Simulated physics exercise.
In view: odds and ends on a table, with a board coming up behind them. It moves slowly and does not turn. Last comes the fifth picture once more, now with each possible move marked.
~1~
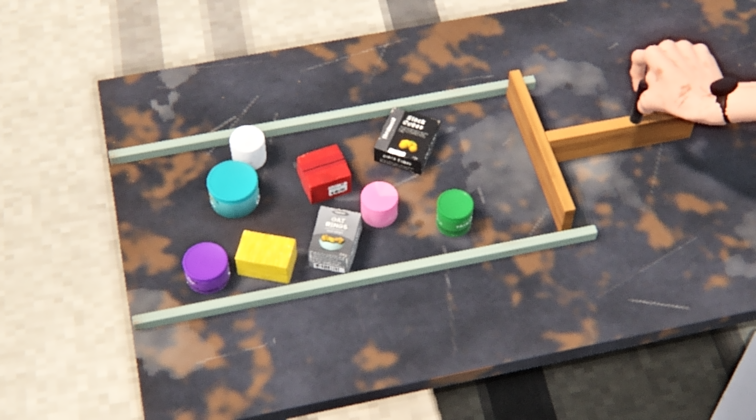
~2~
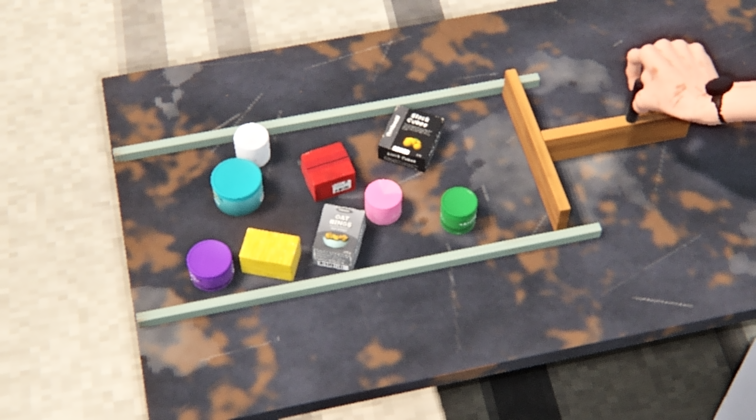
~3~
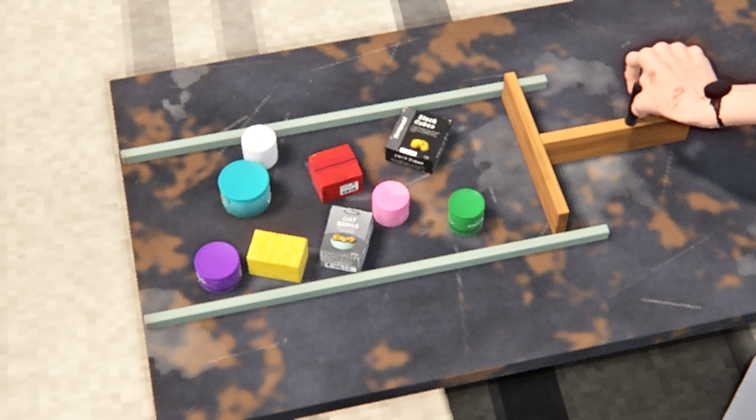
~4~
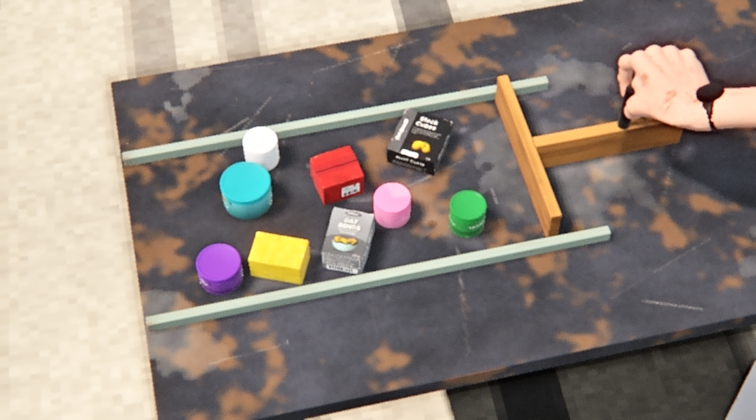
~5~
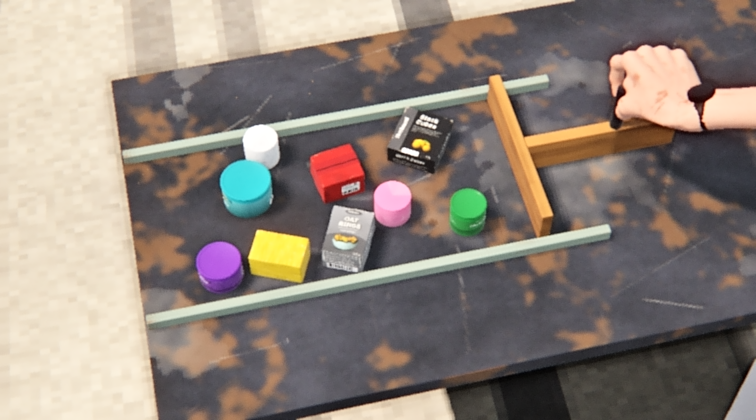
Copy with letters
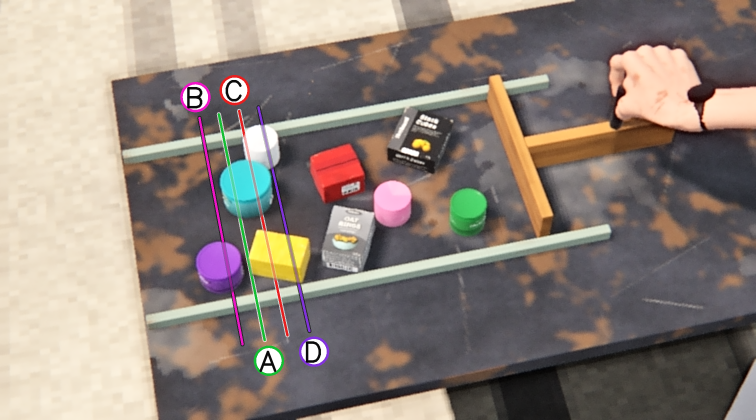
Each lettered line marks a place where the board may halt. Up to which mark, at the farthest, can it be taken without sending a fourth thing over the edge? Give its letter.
It should halt at B.
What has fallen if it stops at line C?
The purple tub goes over.
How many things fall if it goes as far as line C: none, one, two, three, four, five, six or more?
In all, one.
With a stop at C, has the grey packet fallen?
By then, no.
On the marked copy, A at (240, 220); B at (220, 224); C at (262, 216); D at (282, 212).
Following B. Soon after the start, board (415, 163); green tub (405, 227); black packet (375, 157).
Later, board (308, 183); purple tub (163, 283); turquoise tub (178, 203).
In the end, board (221, 199); turquoise tub over the edge; purple tub over the edge; three fallen.
As for the rest, A is within the limit but short; C is within the limit but short; D is within the limit but short.
